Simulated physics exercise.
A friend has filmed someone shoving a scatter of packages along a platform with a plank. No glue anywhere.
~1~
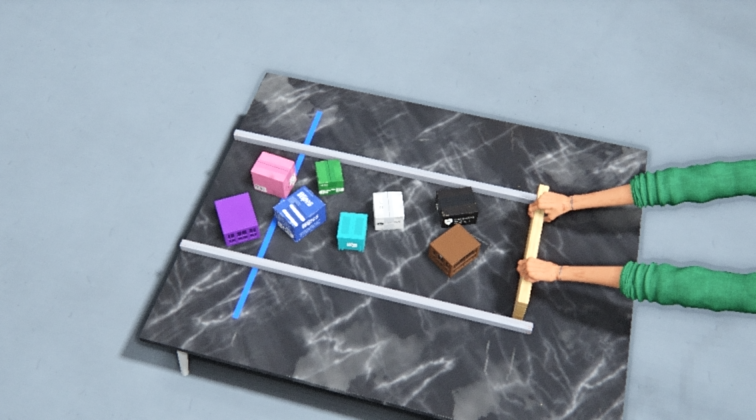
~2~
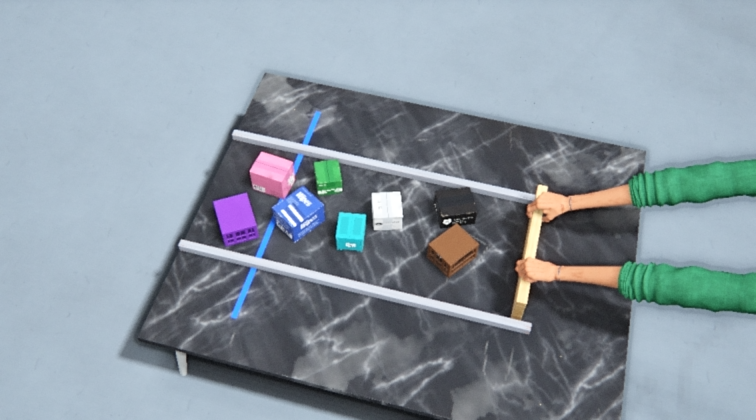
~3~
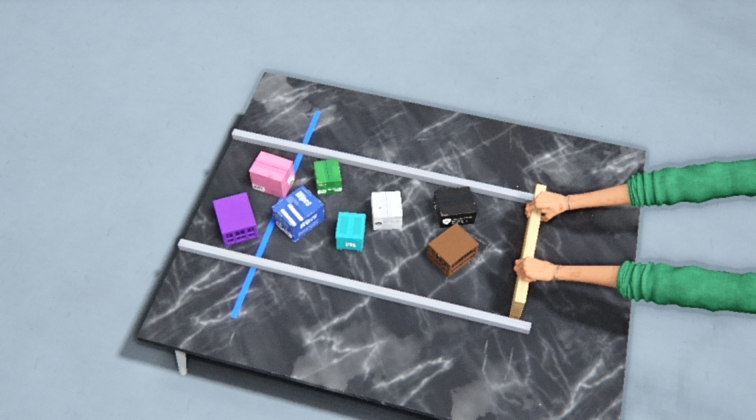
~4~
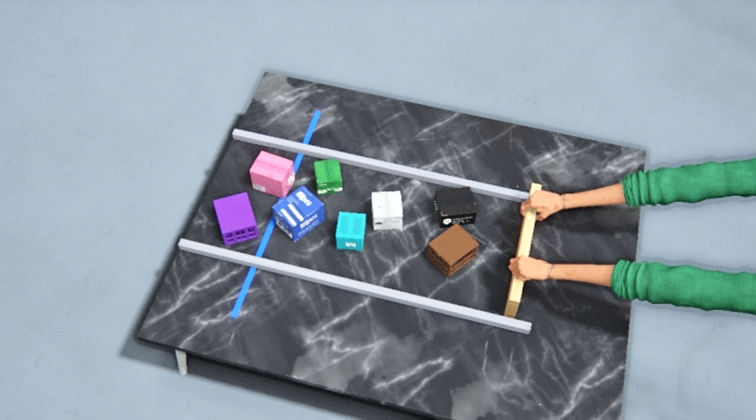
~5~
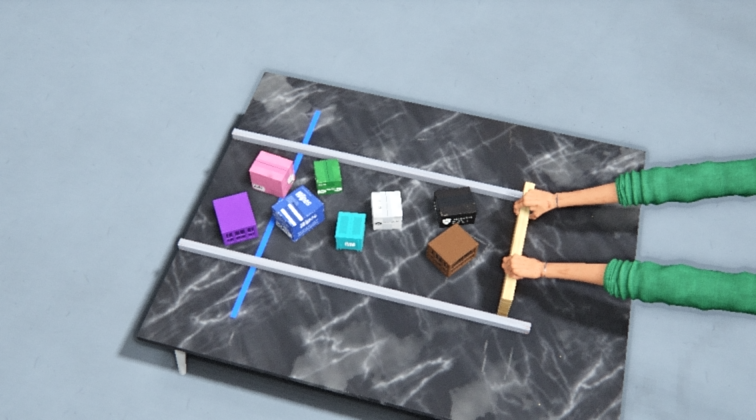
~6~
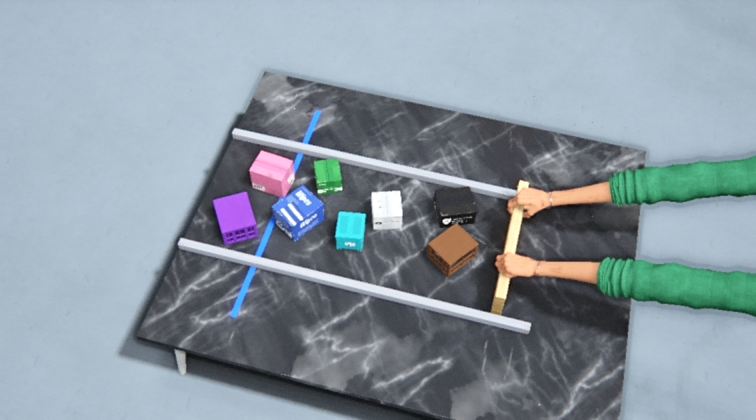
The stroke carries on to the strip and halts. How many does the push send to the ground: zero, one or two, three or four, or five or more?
As it turns out, the number that fall off is one or two.
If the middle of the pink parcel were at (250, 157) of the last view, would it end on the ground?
Then it drops off.
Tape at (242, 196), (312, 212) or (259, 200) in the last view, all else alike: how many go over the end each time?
The counts: 5, 0 and 3.
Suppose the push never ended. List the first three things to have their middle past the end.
The order is the purple crate, the pink parcel, the blue box.
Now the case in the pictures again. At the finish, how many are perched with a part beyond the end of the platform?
It comes to 2.
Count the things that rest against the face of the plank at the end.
It touches 2.
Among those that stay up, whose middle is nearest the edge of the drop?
The pink parcel.
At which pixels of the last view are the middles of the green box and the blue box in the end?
Near (252, 149) and (219, 191).
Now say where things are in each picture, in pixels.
Purple crate (238, 219); pink parcel (274, 175); blue box (300, 214); plank (531, 252); tape (281, 206), in the first picture.
Pink parcel (273, 176); black box (455, 208), in the second picture.
Blue box (299, 214); plank (528, 251), in the third picture.
Purple crate (236, 219); white parcel (387, 211), in the fourth picture.
Pink parcel (273, 175); turquoise tote (351, 232), in the fifth picture.
Purple crate (236, 218); pink parcel (273, 175); blue box (299, 213); plank (510, 247); tape (279, 205), in the sixth picture.
Soon after, none off yet; purple crate at rest near (236, 218); pink parcel at rest near (273, 175); blue box at rest near (299, 213).
Then, none off yet; purple crate at rest near (236, 218); pink parcel moving near (270, 173); blue box moved a little near (279, 207).
At rest, the number that fall off is one or two; fallen, purple crate.
